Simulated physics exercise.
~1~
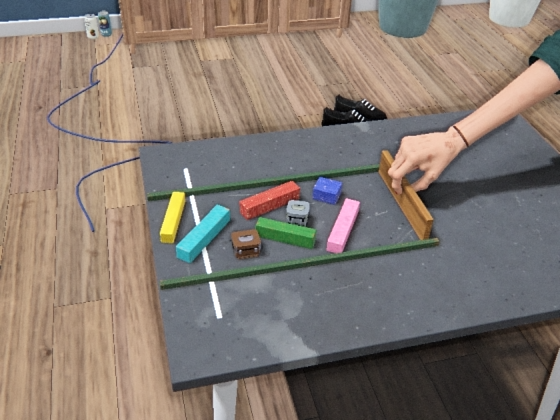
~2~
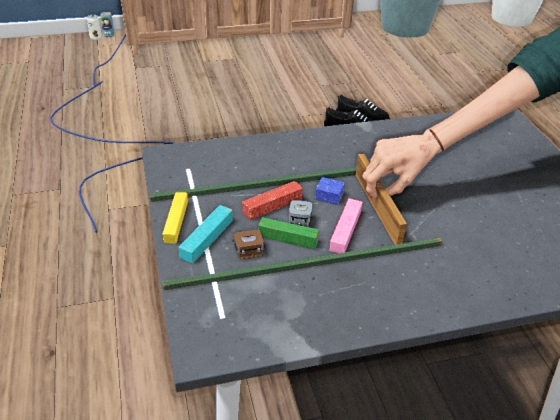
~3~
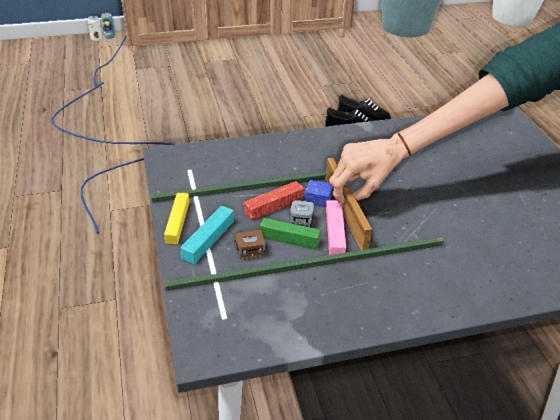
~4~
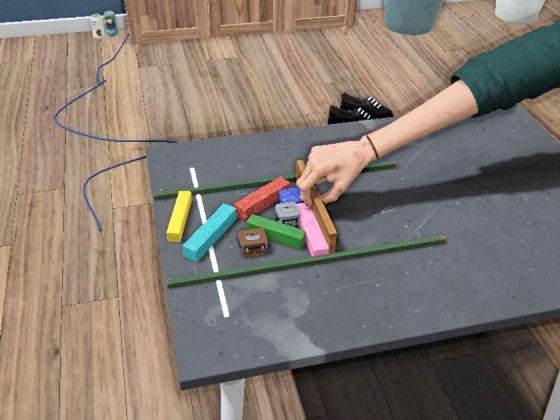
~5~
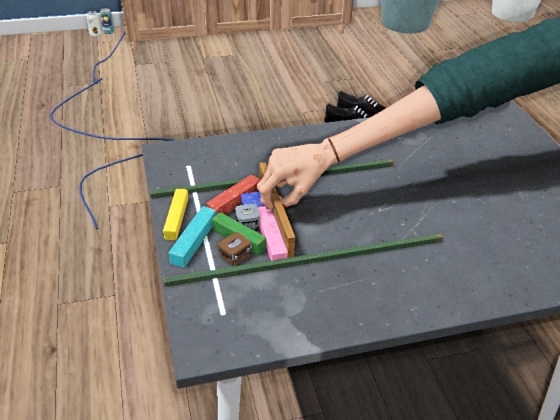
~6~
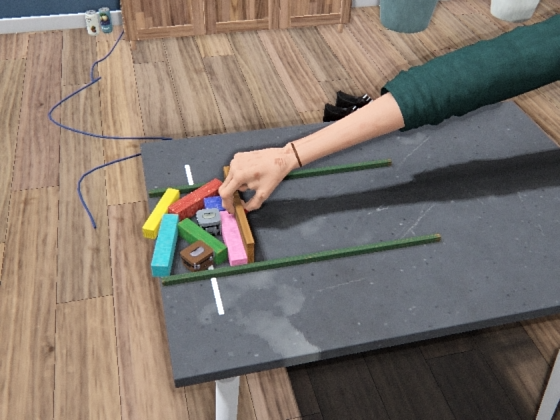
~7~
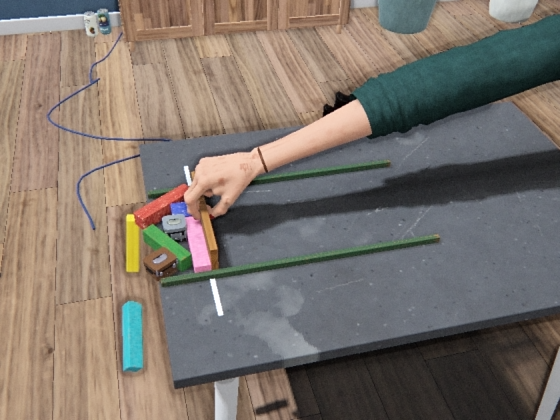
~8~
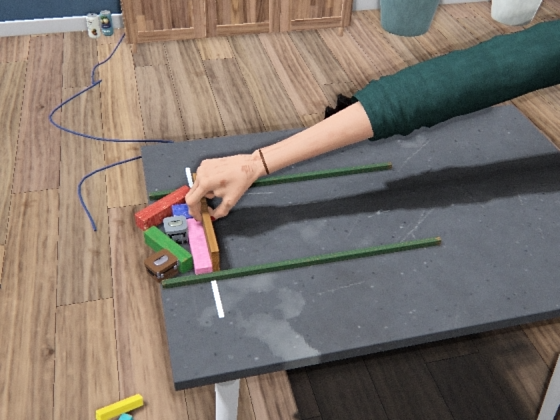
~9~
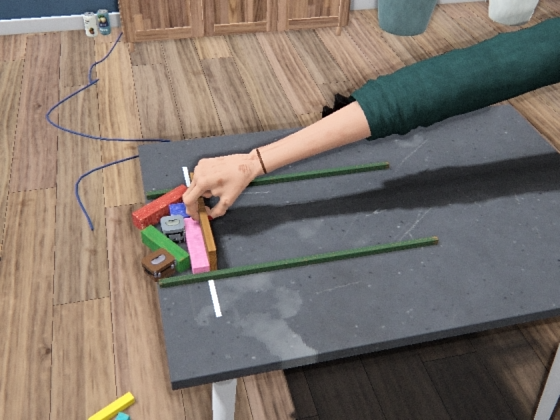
A hand slides a board left, pushing colorful blocks until turquoise and yellow ones fall.
